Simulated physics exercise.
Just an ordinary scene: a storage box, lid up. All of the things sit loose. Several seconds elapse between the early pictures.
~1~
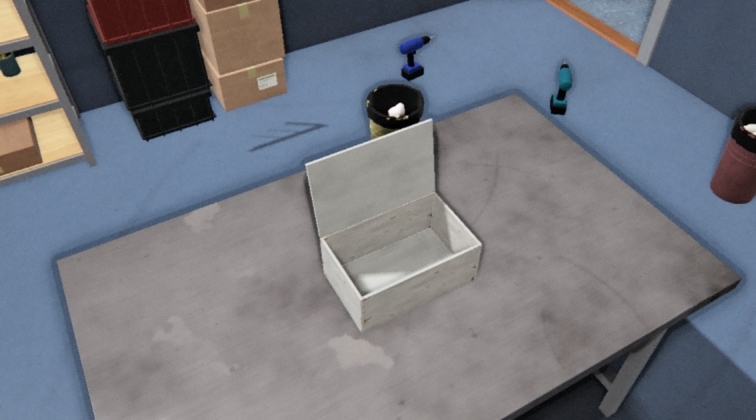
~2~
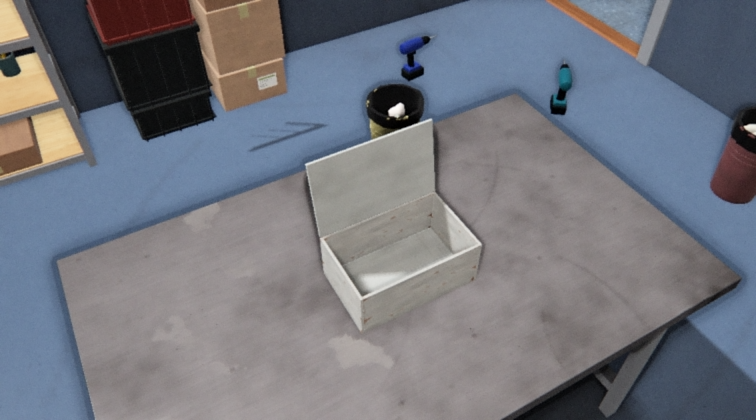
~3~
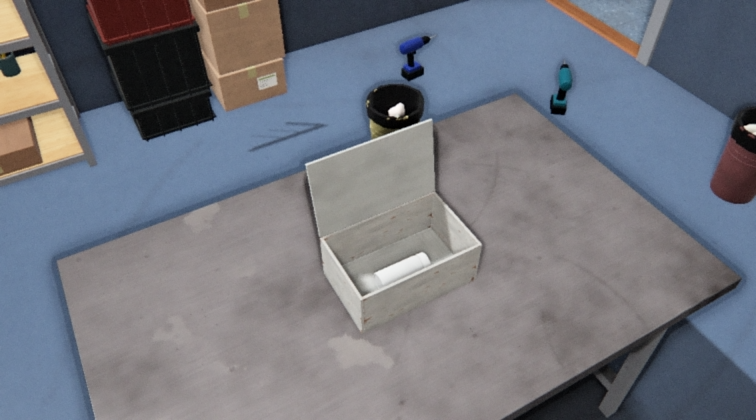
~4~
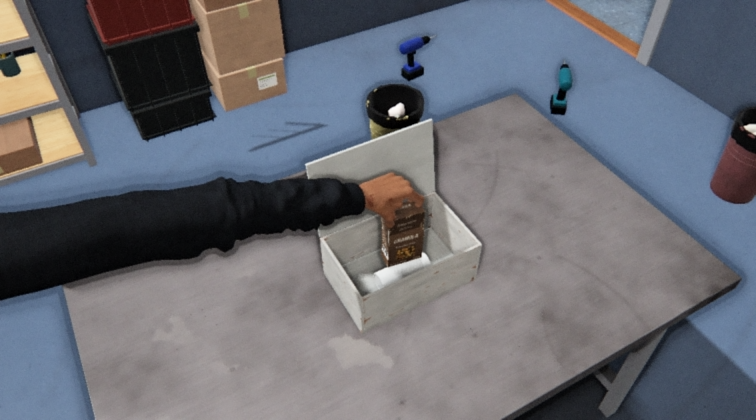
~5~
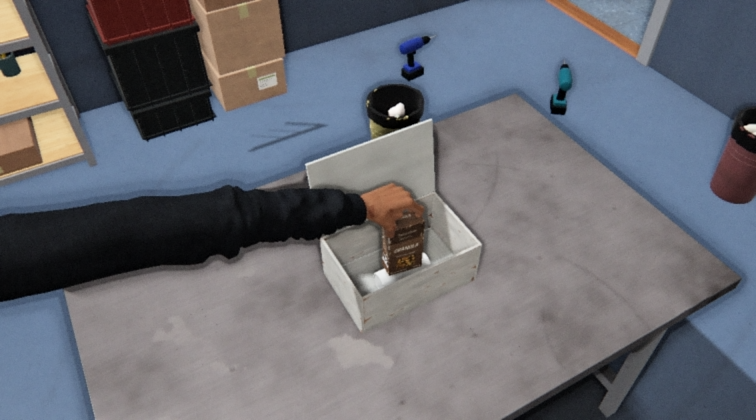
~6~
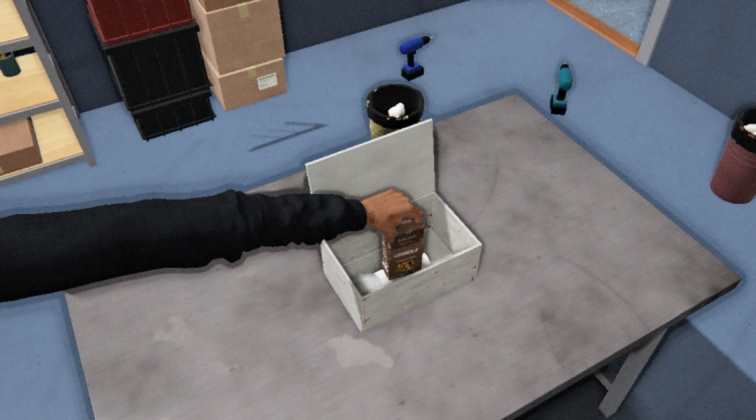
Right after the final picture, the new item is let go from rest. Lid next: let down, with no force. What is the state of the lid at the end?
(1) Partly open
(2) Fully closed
Option 1: Partly open.
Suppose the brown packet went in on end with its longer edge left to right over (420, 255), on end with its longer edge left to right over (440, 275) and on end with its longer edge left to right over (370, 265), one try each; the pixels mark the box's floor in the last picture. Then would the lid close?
Going in order, the lid comes down all the way, then is left partly open, then comes down all the way.
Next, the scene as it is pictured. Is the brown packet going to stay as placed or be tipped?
Looking at the last picture, the brown packet sits at an angle.
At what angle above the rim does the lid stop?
Roughly 8 degrees above the rim.
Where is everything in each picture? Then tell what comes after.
In the first frame, the last thing is not in view yet.
In the second frame, the last thing is not in view yet.
In the third frame, the last thing is not in view yet; white shaker (403, 273).
The fourth frame shows coming down; brown packet (402, 234); white shaker (403, 273).
The fifth frame shows coming down; brown packet (403, 243).
The sixth frame shows in place under the hand; brown packet (403, 248).
Then, 1.30 s after the last picture, lid 79° above the rim; brown packet tipped 40° from how it was near (406, 263); white shaker rolled about its own width.
Then, 1.90 s after the last picture, lid 26° above the rim; brown packet tipped 32° from how it was near (405, 268); white shaker rolled about its own width.
At rest, lid 8° above the rim; tipped over in the box, brown packet; moved from the start, white shaker. Seen from the same camera at the end, brown packet near (402, 265).
